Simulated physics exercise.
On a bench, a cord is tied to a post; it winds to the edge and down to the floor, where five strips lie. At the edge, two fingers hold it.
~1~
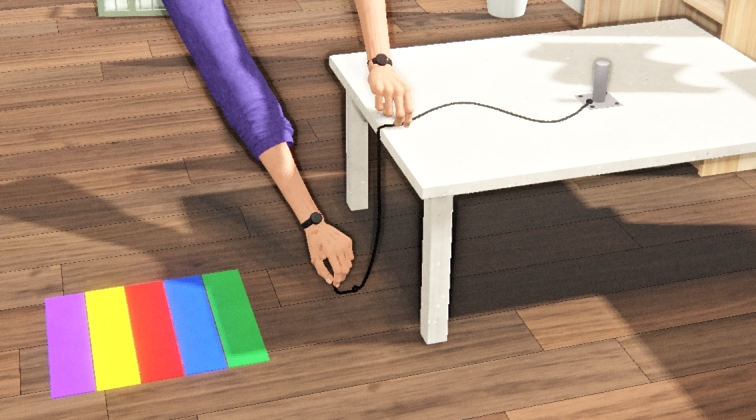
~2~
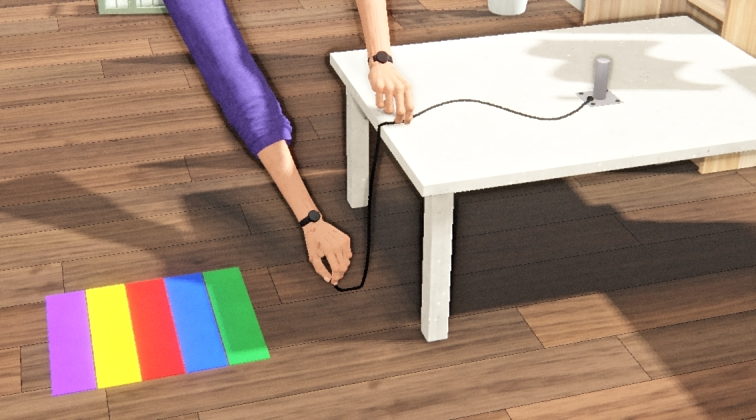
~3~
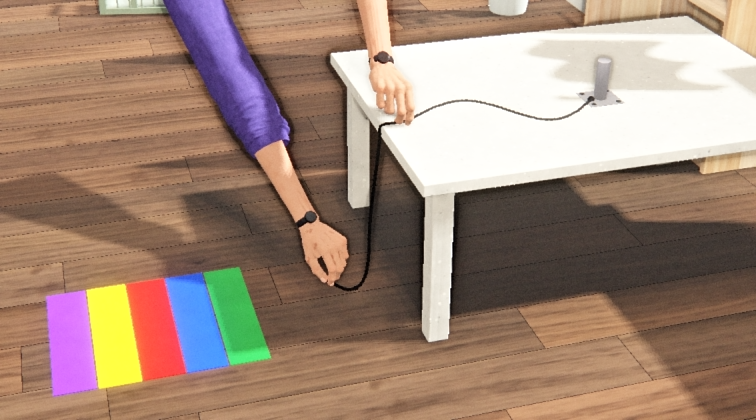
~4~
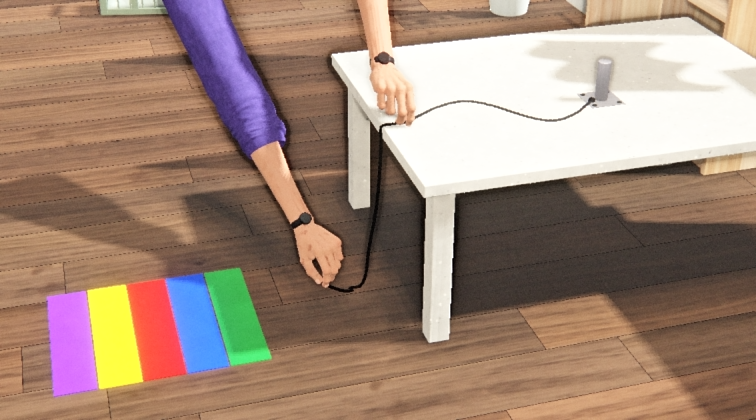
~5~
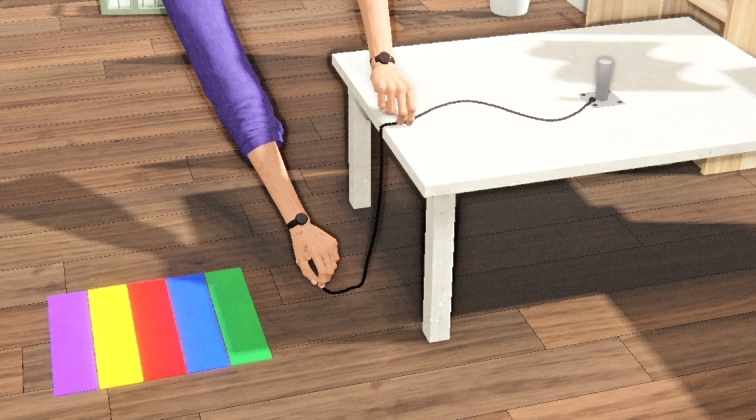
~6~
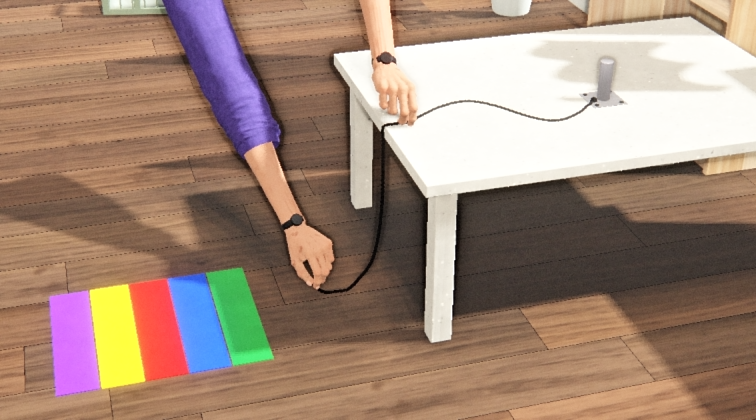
A hand at the end of a purple-sleeved arm draws the lower end of a black cord slowly and slightly leftward, low over a brown wooden floor seen from above. Another hand presses the cord at the near left edge of a white table, where it winds from a small grey post. Purple, yellow, red, blue and green strips lie still at lower left, and the view barely shifts.
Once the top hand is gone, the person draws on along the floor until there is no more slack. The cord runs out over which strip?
The red one.
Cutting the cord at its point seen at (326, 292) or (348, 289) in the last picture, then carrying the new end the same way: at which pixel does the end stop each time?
In order, around (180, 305) and (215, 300).
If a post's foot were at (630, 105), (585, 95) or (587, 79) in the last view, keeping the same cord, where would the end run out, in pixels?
The first try gives about (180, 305), the second about (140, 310) and the third about (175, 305).
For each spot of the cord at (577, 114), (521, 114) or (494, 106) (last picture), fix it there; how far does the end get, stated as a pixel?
First try (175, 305), second try (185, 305), third try (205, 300).
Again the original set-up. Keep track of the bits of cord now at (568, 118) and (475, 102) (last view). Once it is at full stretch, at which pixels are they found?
Around (544, 106); the other one around (446, 117).
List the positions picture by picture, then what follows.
In the first frame, end (334, 282); green (243, 346); blue (202, 353); red (159, 360); yellow (116, 368); purple (72, 375).
In the second frame, end (332, 279); cord through (577, 111) (508, 110) (440, 105) (381, 128) (370, 199) (366, 269).
In the third frame, end (328, 280).
In the fourth frame, end (323, 282); cord through (579, 112) (510, 111) (441, 106) (383, 129) (377, 199) (367, 270).
In the fifth frame, end (318, 283).
In the sixth frame, end (314, 284); cord through (581, 112) (512, 111) (443, 106) (385, 128) (382, 199) (367, 269).
Soon after, end near (226, 297); over green.
Then, end near (184, 304); over blue.
At full stretch, end near (158, 308); over red. It gets as far as the red strip.
